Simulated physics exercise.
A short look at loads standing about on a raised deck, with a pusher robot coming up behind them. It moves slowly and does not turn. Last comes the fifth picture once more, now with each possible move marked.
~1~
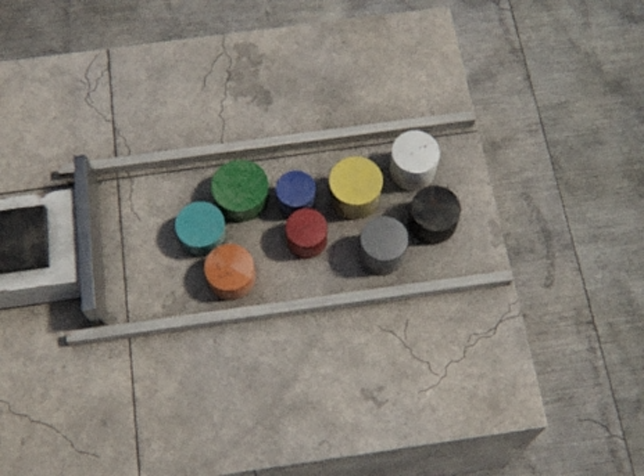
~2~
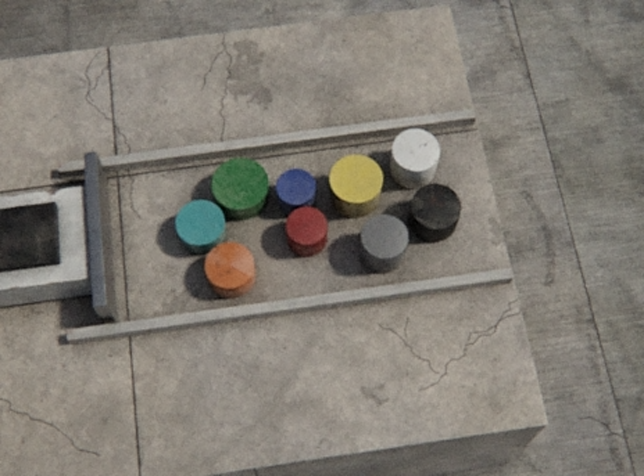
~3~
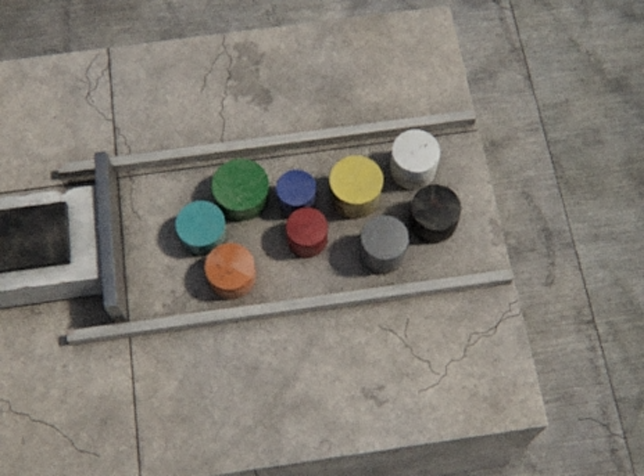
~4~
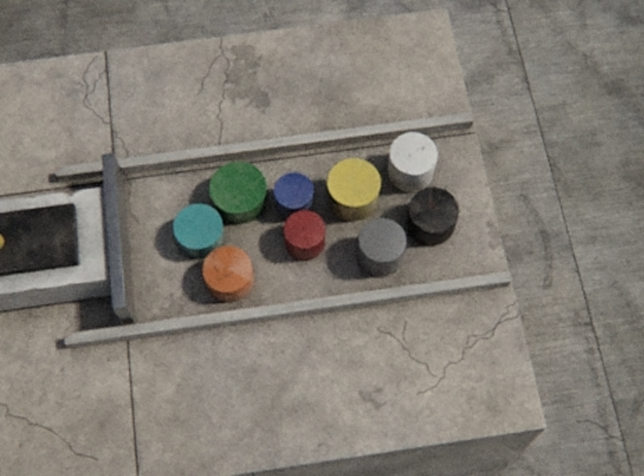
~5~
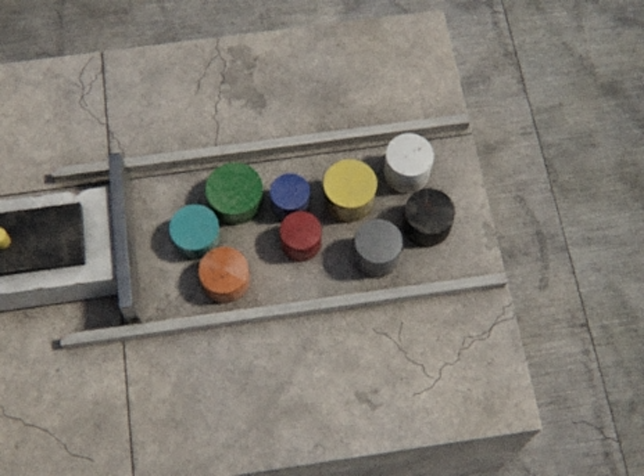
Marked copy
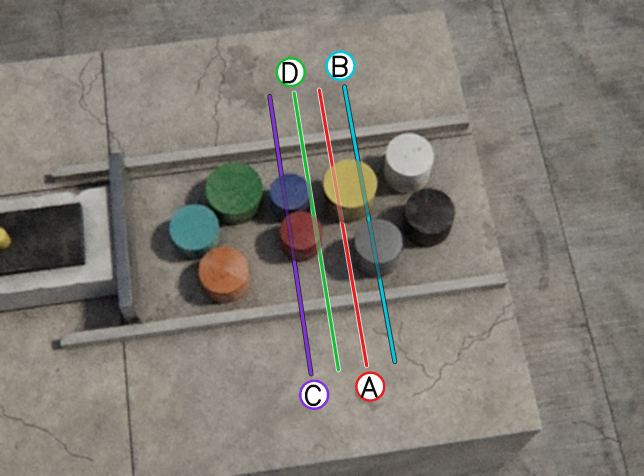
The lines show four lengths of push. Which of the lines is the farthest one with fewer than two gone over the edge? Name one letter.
Up to line B.
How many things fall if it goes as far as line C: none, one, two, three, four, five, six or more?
By then, none.
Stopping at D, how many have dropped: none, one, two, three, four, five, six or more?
By then, none.
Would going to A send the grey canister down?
No.
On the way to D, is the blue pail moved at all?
Yes.
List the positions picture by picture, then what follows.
Yellow pail (356, 189); black canister (434, 215); turquoise pail (201, 230), in the first picture.
Robot (18, 237); green pail (241, 189), in the second picture.
Robot (28, 237); grey canister (384, 245), in the third picture.
Robot (37, 238); red canister (305, 235), in the fourth picture.
Robot (43, 238); yellow pail (350, 192); black canister (428, 218); turquoise pail (195, 233), in the fifth picture.
On the marked copy, A at (342, 220); B at (368, 216); C at (289, 227); D at (315, 223).
Following B. Soon after the start, robot (135, 225); orange canister (251, 277); green pail (246, 185).
Later, robot (225, 213); white canister (435, 152); black canister (442, 223).
In the end, robot (290, 204); black canister (496, 228); yellow pail (471, 186); none fallen.
As for the rest, A is within the limit but short; C is within the limit but short; D is within the limit but short.
